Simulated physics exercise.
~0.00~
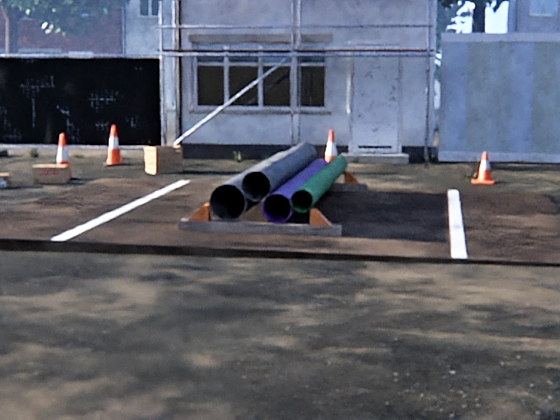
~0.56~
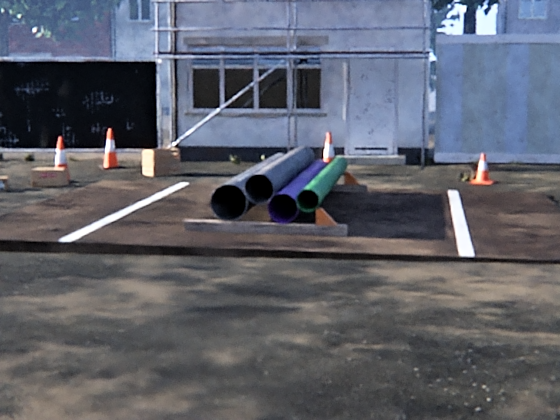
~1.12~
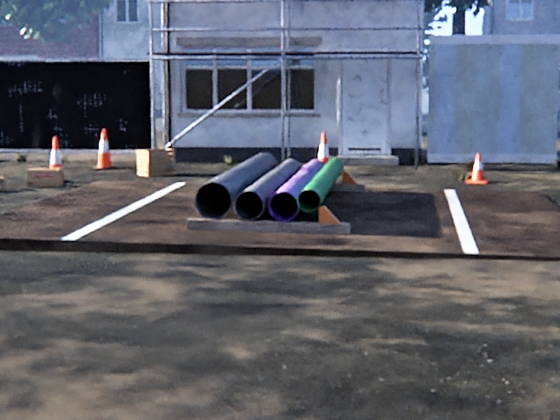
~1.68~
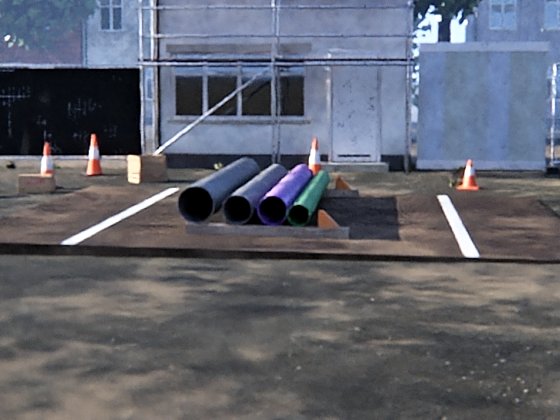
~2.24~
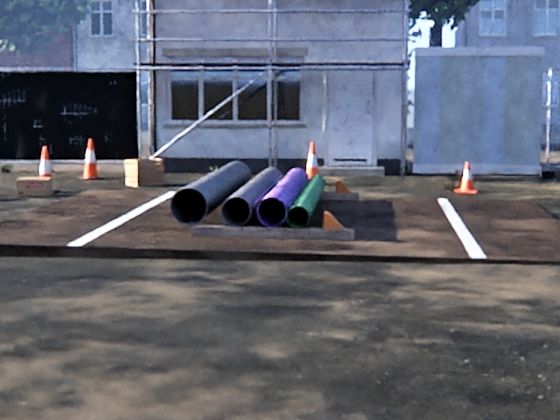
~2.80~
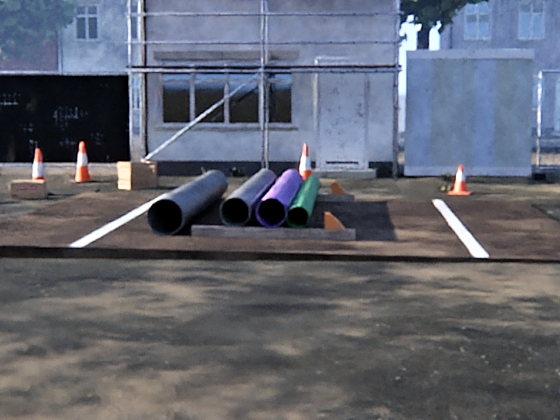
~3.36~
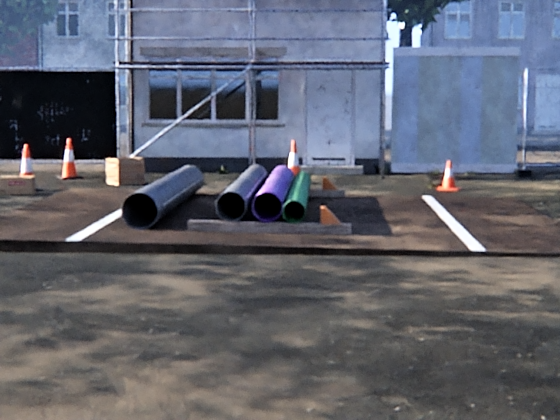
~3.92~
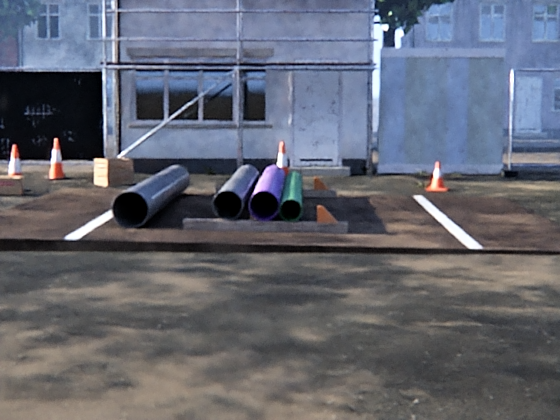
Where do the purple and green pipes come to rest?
Both the purple and the green pipe end up still on the timbers, after rolling a little way to the left.
